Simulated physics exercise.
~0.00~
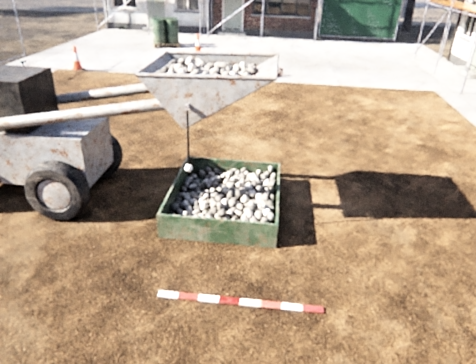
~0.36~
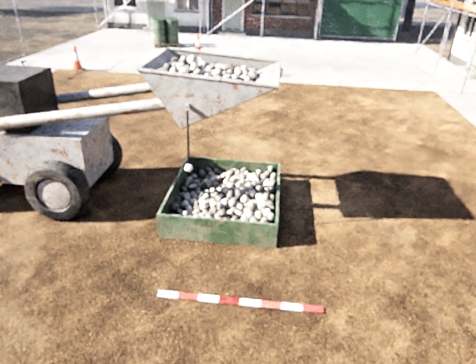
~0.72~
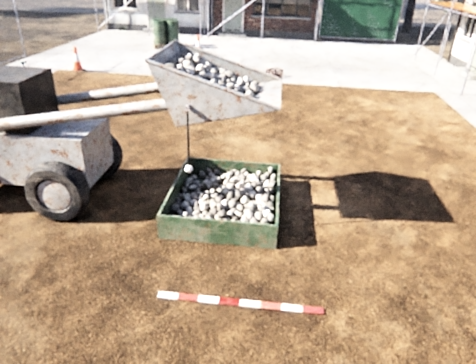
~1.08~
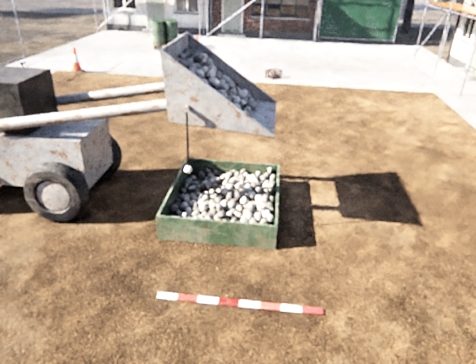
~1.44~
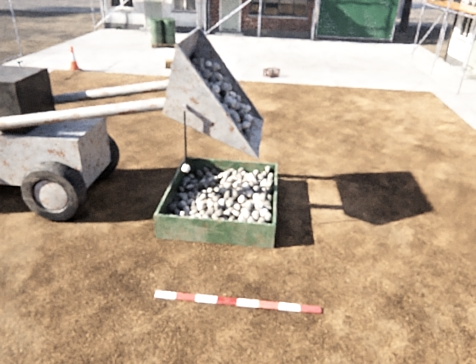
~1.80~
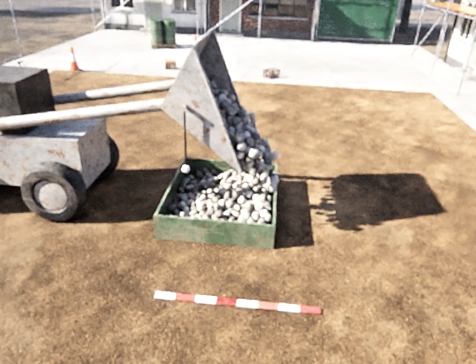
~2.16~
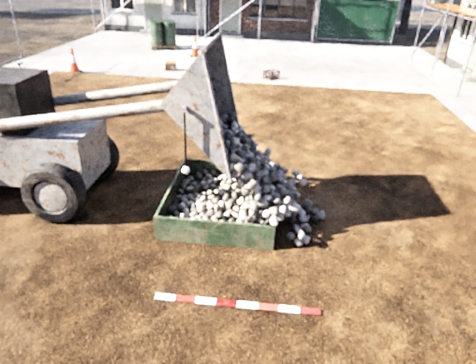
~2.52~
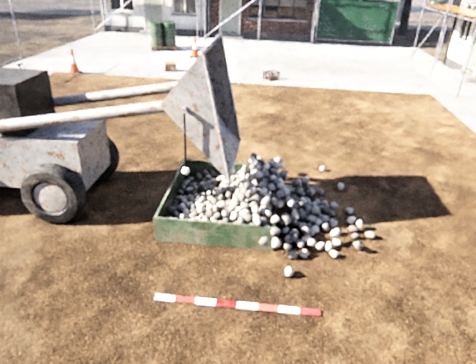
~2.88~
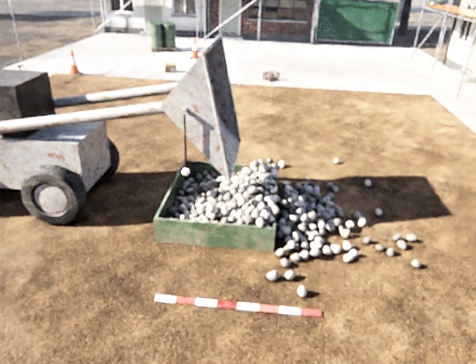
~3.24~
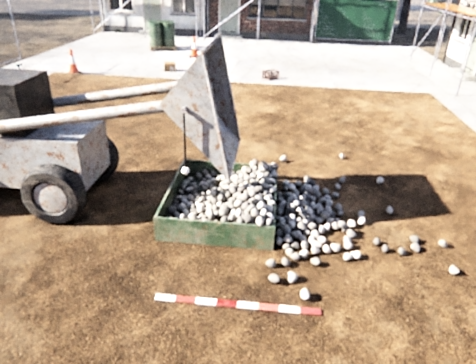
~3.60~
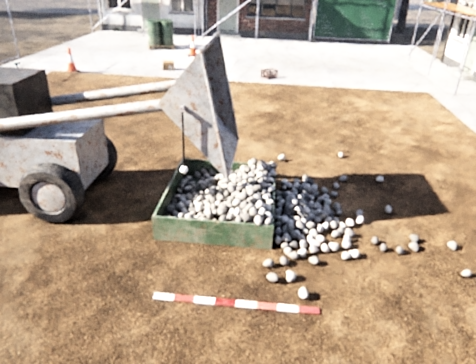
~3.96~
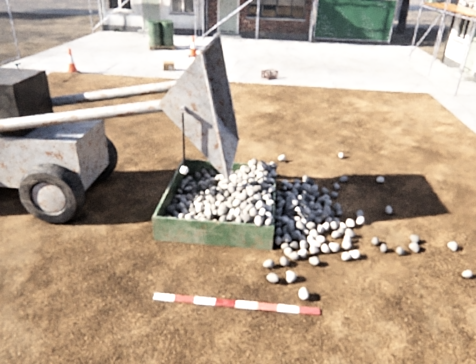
We see a loader's steel bucket of rounded stones above a green bin already holding stones; the bucket tips rightward, pouring its load until the bin is heaped and many stones spill over the right side, scattering across the brown ground before settling beside the still-tilted bucket.
